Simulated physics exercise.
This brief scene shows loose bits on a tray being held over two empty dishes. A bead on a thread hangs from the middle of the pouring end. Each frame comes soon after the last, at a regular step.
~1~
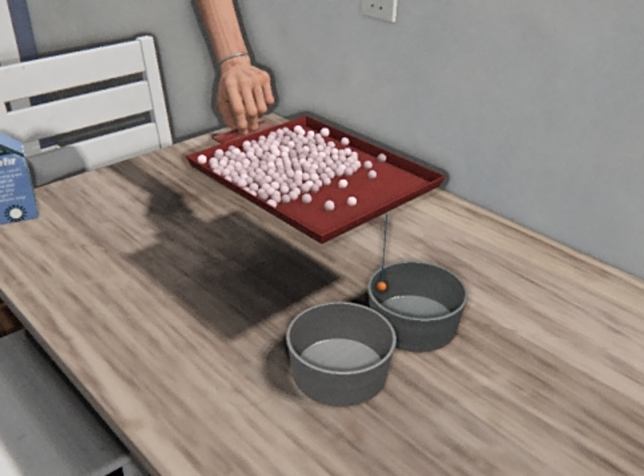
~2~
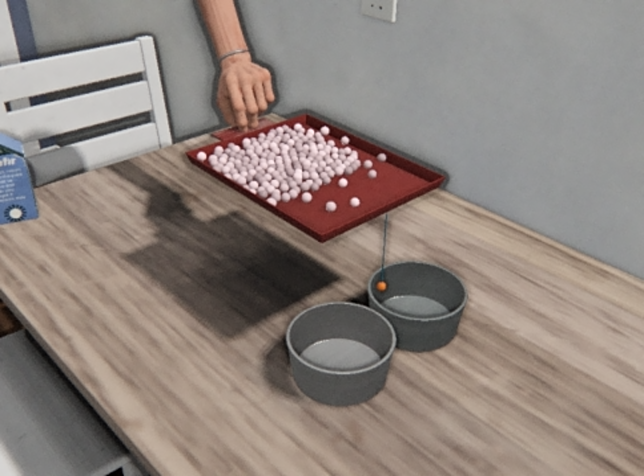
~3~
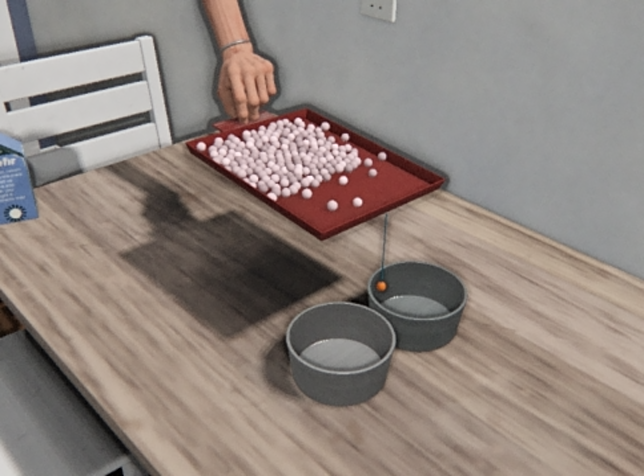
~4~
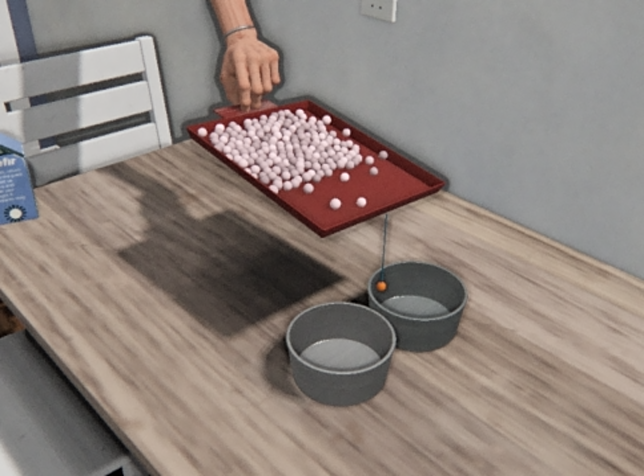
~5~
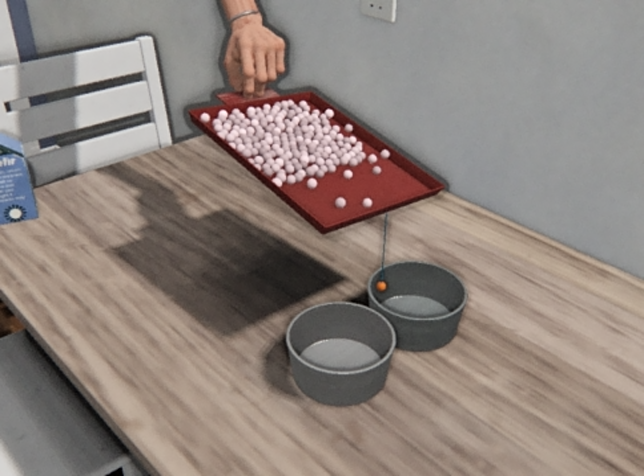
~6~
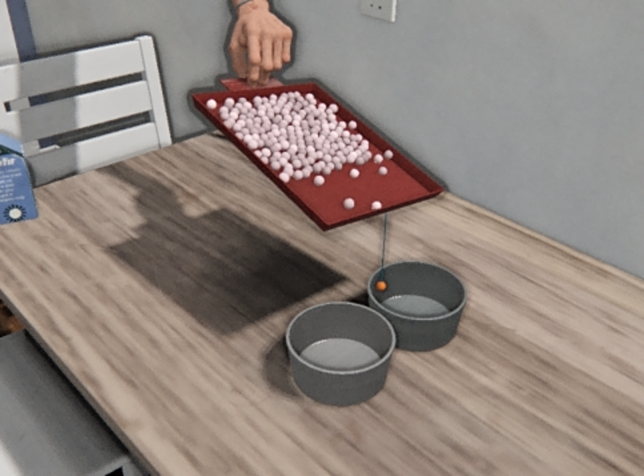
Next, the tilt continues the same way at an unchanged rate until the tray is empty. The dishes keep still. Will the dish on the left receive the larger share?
More will pour into the dish on the right side.
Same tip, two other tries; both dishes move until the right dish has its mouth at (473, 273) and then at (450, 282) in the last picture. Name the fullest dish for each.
In order of the tries: The dish on the right side, then the dish on the right side.
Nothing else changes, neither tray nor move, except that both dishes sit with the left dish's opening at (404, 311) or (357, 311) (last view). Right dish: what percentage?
The first try gives 70 per cent, the second 70 per cent.
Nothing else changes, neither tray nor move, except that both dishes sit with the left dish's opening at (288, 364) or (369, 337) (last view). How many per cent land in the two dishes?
In order: 0 per cent and 70 per cent.
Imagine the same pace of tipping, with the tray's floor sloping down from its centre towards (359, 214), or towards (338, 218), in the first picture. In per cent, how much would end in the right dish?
First case: 10 %; second case: 0 %.
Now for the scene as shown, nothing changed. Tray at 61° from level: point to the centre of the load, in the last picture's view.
Around (435, 227).
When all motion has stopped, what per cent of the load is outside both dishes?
Around 50 %.
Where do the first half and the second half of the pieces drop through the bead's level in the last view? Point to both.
I'd put it at roughly (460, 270), and after that at roughly (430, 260).
Soon after the last picture, tray tipped steeply; about half on the tray; a small part in the right dish; about a quarter outside both; about a quarter in the air.
A little later, tray tipped right over; a stray few on the tray; about half in the right dish; about half outside both; a stray few in the air.
Later still, tray tipped past a quarter turn; about half in the right dish; about half outside both.
At rest, tray tipped past a quarter turn; none in the left dish; about half in the right dish; about half outside both.
